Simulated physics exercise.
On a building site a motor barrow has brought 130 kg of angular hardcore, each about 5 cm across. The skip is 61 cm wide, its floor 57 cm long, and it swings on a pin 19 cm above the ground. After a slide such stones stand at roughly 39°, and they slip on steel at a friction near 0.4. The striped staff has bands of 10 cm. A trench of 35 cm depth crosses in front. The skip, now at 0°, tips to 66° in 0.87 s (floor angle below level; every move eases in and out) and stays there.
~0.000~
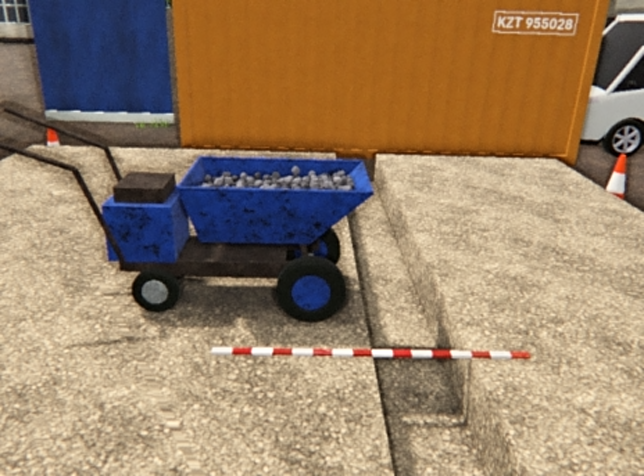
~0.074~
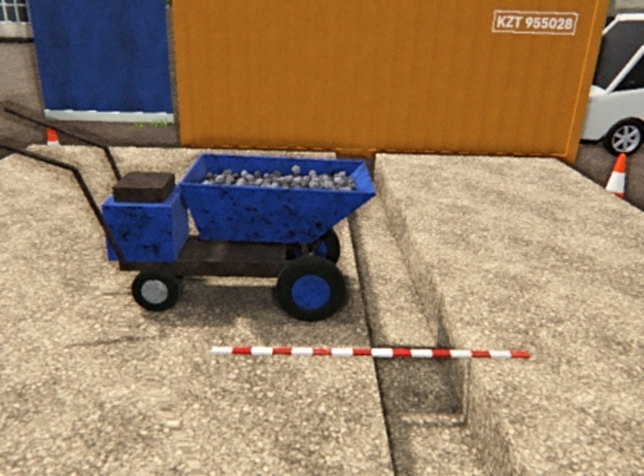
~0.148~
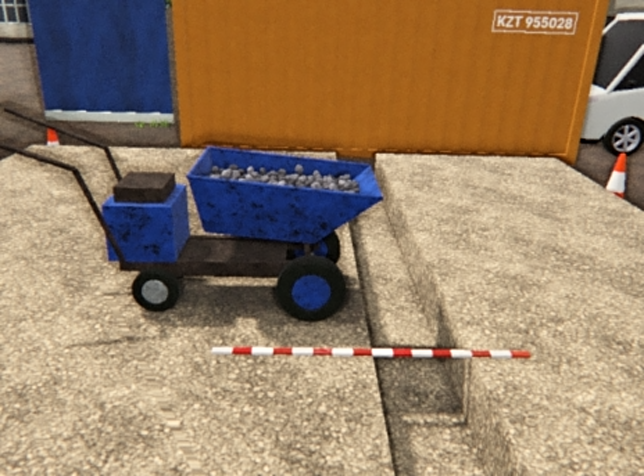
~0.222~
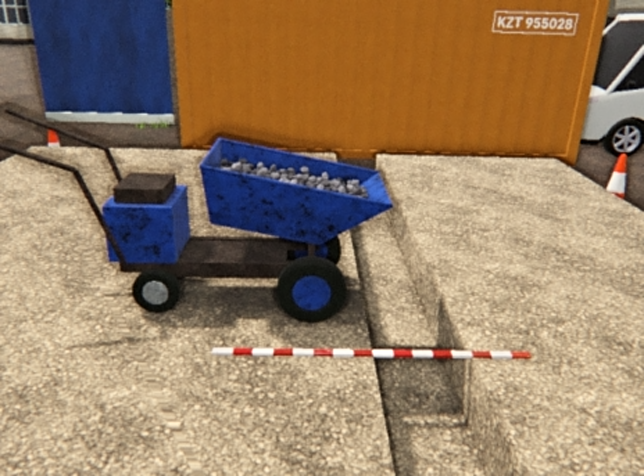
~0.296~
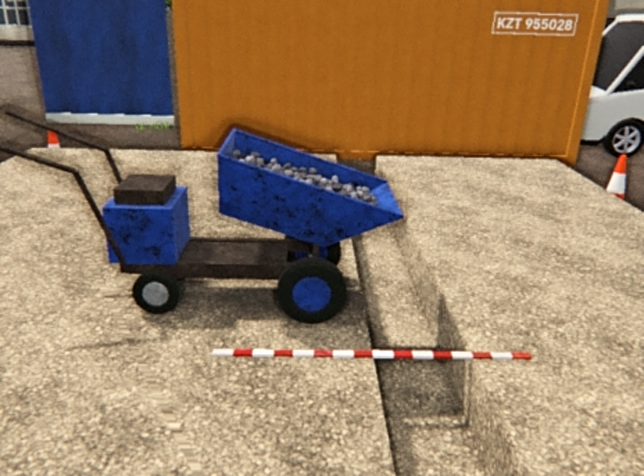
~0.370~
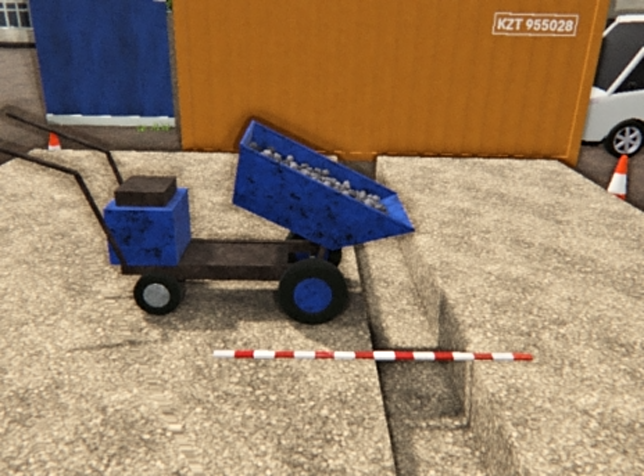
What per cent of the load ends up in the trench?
About 64 per cent.
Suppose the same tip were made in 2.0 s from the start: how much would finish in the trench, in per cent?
It would be near 80 per cent.
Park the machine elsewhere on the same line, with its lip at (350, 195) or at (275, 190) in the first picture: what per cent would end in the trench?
First some 85, then 70 per cent.
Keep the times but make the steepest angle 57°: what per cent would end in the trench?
Then about 35 per cent.
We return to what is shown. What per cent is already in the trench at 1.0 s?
Some 15 per cent.
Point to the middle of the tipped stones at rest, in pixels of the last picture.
Their middle is at about (434, 329).
After 0.6 s the floor is at 55°; 100 % in the skip; the foremost stones are at (414, 255).
After 1.0 s the floor is at 66°; 82 % in the skip, 14 % in the trench, 5 % past the trench; the foremost stones are at (471, 305).
After 1.3 s the floor is at 66°; 35 % in the skip, 29 % in the trench, 36 % past the trench; the foremost stones are at (536, 296).
After 3.3 s the floor is at 66°; 0 % in the skip, 64 % in the trench, 36 % past the trench; the foremost stones are at (585, 301).
